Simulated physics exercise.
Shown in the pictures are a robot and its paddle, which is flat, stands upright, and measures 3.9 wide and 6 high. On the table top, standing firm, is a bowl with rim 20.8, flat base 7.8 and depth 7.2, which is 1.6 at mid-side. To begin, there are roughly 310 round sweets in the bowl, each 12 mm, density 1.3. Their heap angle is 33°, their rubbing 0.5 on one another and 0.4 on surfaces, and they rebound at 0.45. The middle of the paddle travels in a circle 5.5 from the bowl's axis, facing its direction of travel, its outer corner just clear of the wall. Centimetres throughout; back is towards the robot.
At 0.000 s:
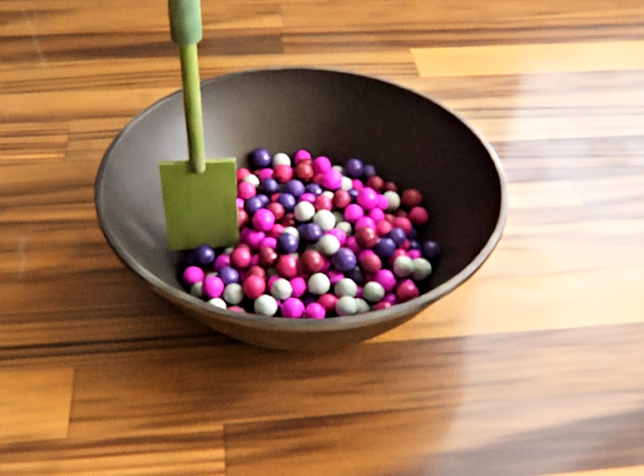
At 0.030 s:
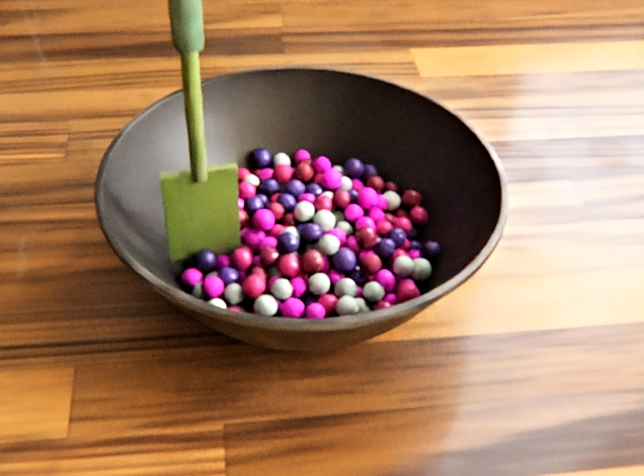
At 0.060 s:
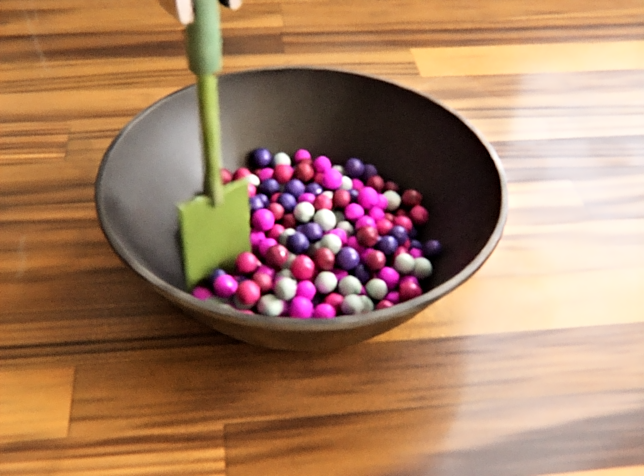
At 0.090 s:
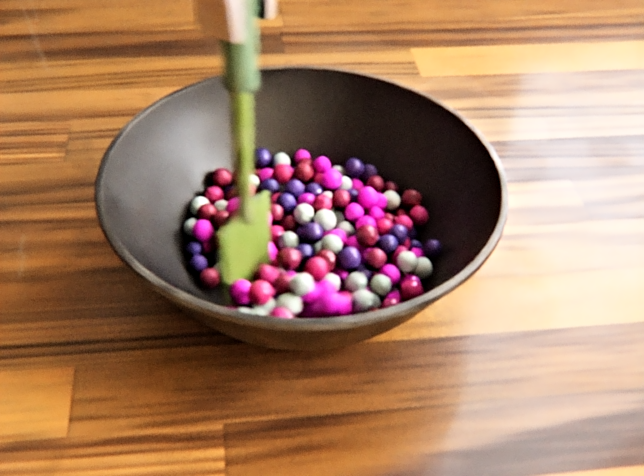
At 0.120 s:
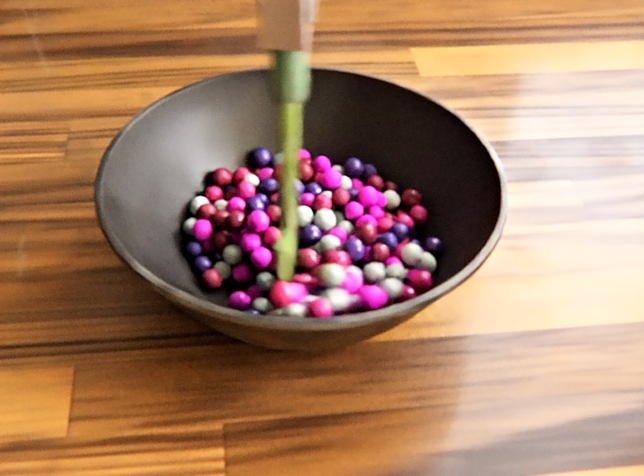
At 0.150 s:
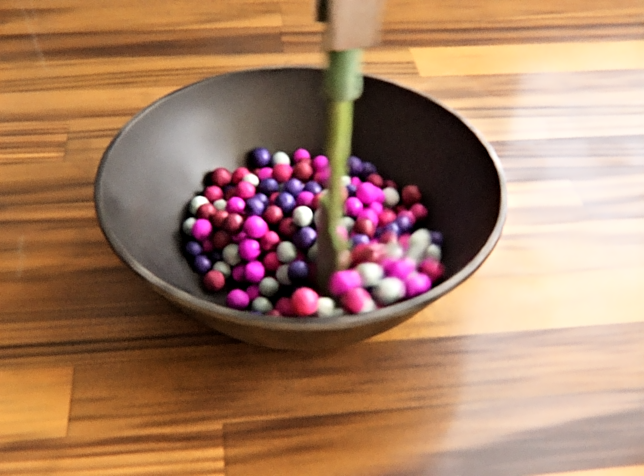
On a striped wooden table top, seen from above at an angle, the view stays still. A dark grey bowl sits in the middle, holding a heap of small round sweets in magenta, red, purple and pale grey, with a flat green paddle upright at its left. Gripped from above, the paddle sweeps along the near side towards the right, turning edge-on and pushing nearby sweets along.
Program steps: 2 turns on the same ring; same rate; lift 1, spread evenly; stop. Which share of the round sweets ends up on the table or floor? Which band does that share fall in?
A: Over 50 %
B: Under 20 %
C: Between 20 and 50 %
B.
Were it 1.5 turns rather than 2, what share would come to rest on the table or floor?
Then some 10 per cent.
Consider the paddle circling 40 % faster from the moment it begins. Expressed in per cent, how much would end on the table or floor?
Then roughly 30 per cent.
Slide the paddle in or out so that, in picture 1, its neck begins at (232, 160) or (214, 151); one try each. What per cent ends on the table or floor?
Near 0 and 10 in a hundred, one try each.
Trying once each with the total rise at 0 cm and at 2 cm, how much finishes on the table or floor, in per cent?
Try one: Around 20 %; try two: Around 10 %.
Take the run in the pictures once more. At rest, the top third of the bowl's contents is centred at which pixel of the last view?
The centre is near pixel (278, 245).
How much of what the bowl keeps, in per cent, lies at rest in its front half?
About 55 %.
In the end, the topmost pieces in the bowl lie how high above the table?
5.5 cm, roughly.
After 0.47 s, 341° round, highest piece 9 above the table; 279 in the bowl, 21 on the table or floor, 6 in flight or on the tool.
After 0.79 s, 224° round, highest piece 8 above the table; 268 in the bowl, 36 on the table or floor, 2 in flight or on the tool.
After 1.15 s, 0° round, highest piece 7 above the table; 262 in the bowl, 44 on the table or floor.
After 1.85 s, 0° round, highest piece 5 above the table; 262 in the bowl, 44 on the table or floor.
In the end, 262 in the bowl, 44 on the table or floor. That is 14 % on the table or floor.
